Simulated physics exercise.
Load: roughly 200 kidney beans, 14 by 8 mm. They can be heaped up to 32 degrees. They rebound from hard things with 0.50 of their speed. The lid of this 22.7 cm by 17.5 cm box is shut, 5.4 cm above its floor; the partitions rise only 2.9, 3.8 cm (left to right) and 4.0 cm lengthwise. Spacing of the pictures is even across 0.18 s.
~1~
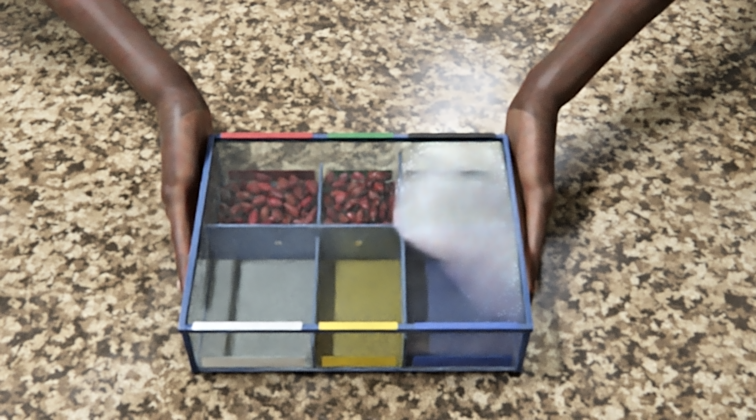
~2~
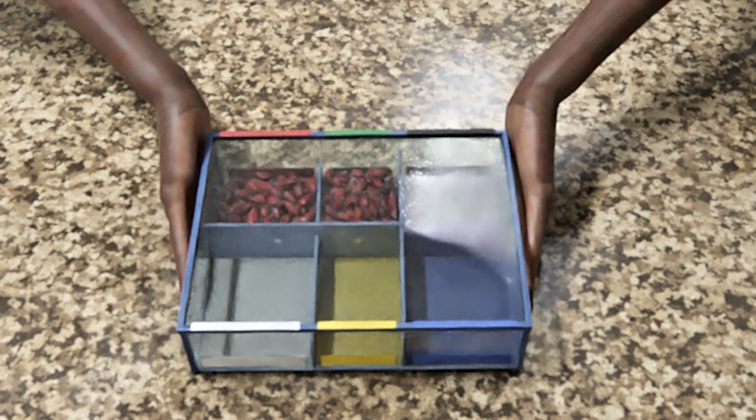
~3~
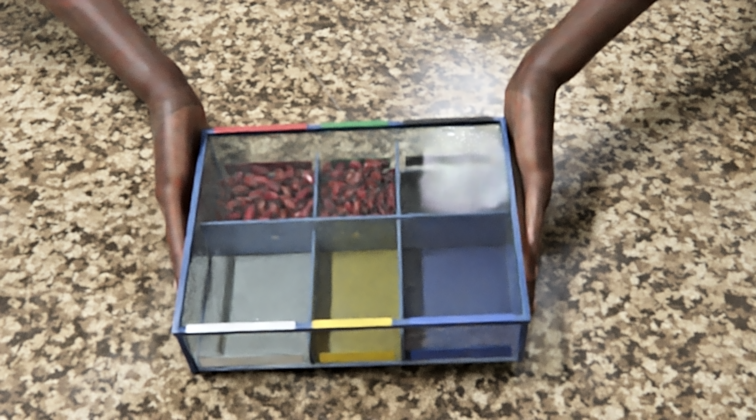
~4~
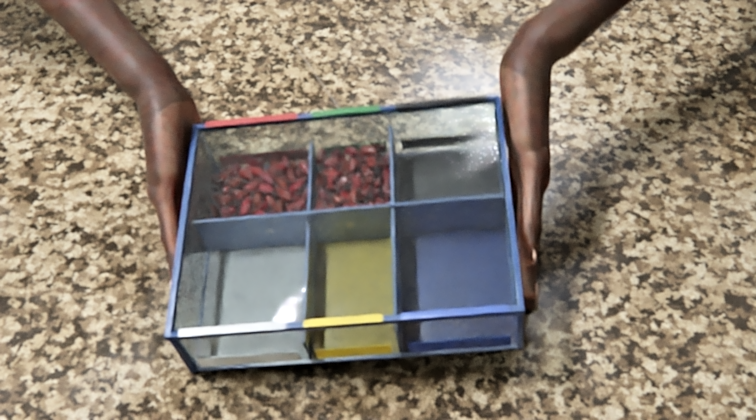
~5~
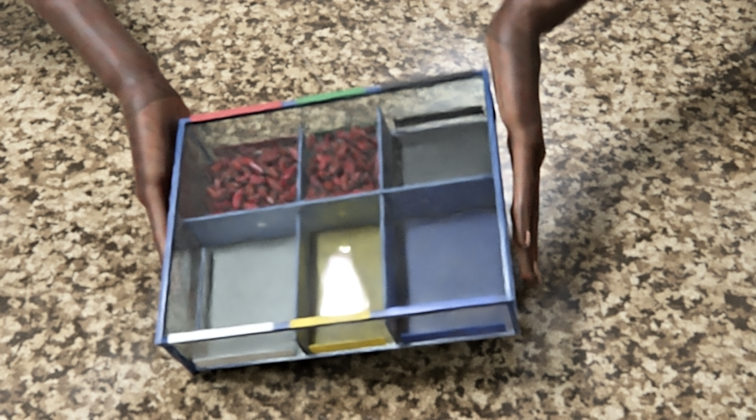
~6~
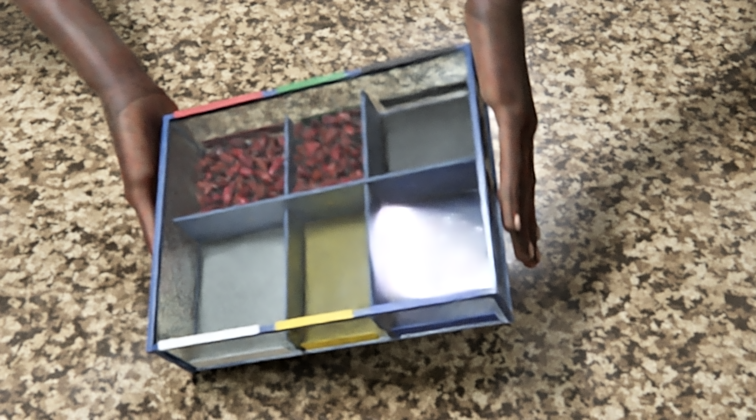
On a speckled stone surface, two hands hold a shut, clear-lidded box of six compartments, with dark red beans in the two marked red and green, then turn it counterclockwise and tilt it, its left front corner lowest.
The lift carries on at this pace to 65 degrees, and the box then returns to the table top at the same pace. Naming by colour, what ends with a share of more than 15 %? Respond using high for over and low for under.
Red high, blue low, green high, yellow low, white low, black low.
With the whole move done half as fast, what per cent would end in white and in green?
Outcome, in per cent - white: 5; green: 35.
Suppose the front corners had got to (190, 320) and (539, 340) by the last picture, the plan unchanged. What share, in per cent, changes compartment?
Something like 15 in a hundred.
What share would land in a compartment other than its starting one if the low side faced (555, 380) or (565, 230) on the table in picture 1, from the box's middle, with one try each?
The share comes to roughly 35 in a hundred, then roughly 35 in a hundred.
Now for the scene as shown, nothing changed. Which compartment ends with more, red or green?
Fuller: Red.
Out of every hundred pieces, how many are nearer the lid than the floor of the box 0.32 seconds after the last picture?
40 %.
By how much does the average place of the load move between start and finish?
3.0 cm, roughly.
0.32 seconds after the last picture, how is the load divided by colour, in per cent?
In per cent: Red 60, blue 0, green 40, yellow 0, white 0, black 0.
Then, 0.32 s after the last picture, tilt 62 degrees; red 60 %, green 40 %.
Then, 0.53 s after the last picture, tilt 24 degrees; red 70 %, green 25 %, white 5 %.
Then, 0.86 s after the last picture, tilt 0 degrees; red 70 %, green 25 %, white 5 %.
In the end, red 70 %, blue 0 %, green 25 %, yellow 0 %, white 5 %, black 0 %.
